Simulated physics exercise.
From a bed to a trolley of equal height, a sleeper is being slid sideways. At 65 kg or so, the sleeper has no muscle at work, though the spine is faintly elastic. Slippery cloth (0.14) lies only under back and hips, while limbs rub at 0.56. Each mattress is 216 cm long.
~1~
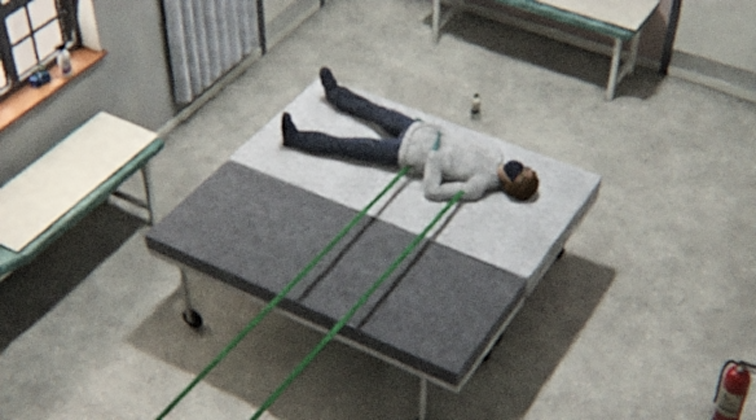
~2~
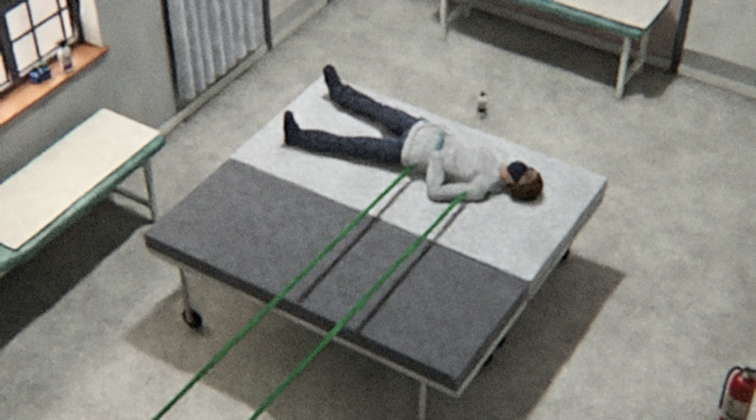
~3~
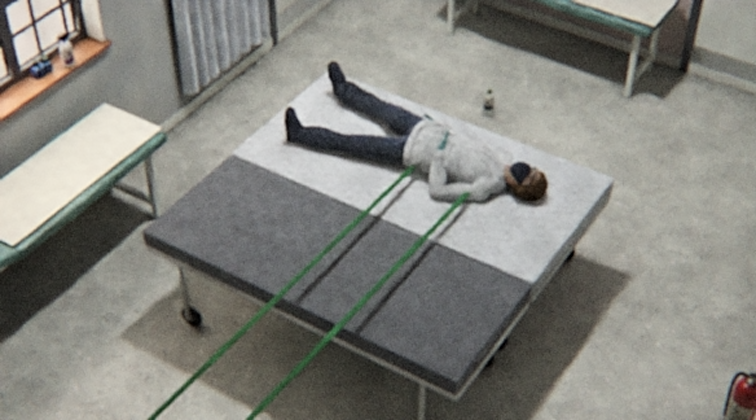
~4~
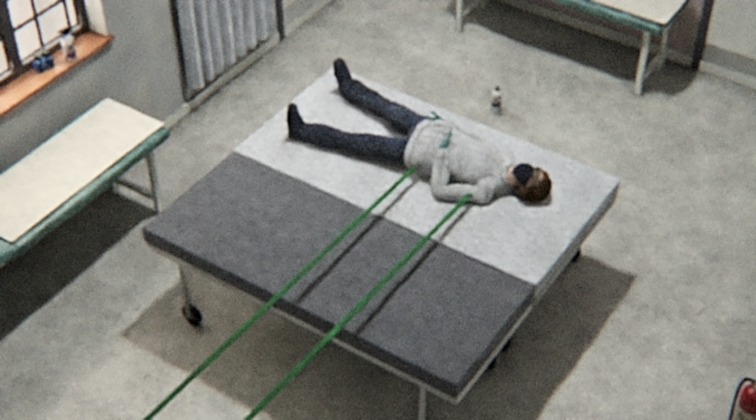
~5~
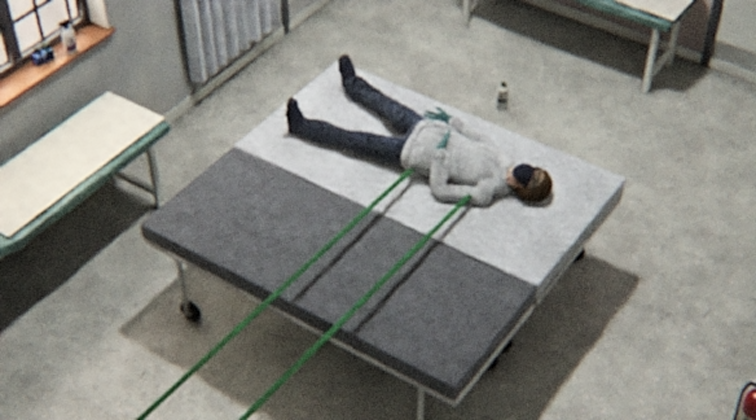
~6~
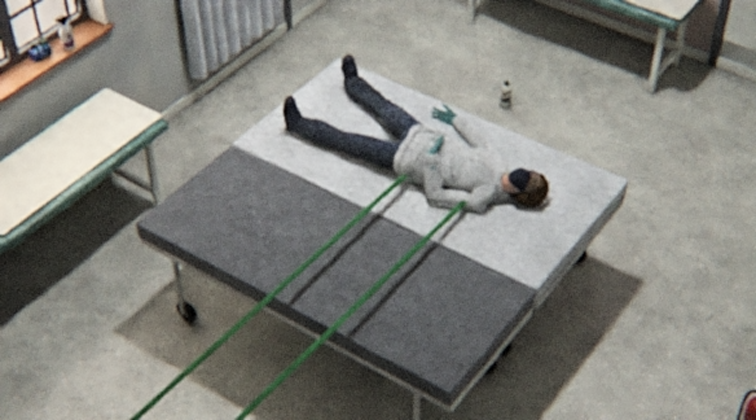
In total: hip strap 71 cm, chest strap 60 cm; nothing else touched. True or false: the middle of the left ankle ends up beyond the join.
False.
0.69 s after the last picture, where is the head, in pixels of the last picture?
Look close to (501, 212) and you'll spot it.
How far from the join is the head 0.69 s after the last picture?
Around 34 cm shy of the mark.
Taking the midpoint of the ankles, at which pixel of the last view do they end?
My guess is somewhere near (320, 133).
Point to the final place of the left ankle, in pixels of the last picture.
Near (281, 150).
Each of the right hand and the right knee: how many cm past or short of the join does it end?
Right hand short by 80, right knee short by 32.
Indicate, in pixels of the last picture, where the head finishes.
I'd say about pixel (485, 225).
Then, 0.19 s after the last picture the left ankle is 32 cm short of the join, near (299, 125) in the last picture's view; the right ankle 84 cm short of the join.
Then, 0.69 s after the last picture the left ankle is 28 cm short of the join, near (301, 132) in the last picture's view.
Then, 1.19 s after the last picture the left ankle is 11 cm short of the join, near (283, 148) in the last picture's view; the right ankle 64 cm short of the join.
In the final state, head stops short of the join; left hand crosses the join; right hand stops short of the join; left ankle stops short of the join; right ankle stops short of the join; right knee stops short of the join.
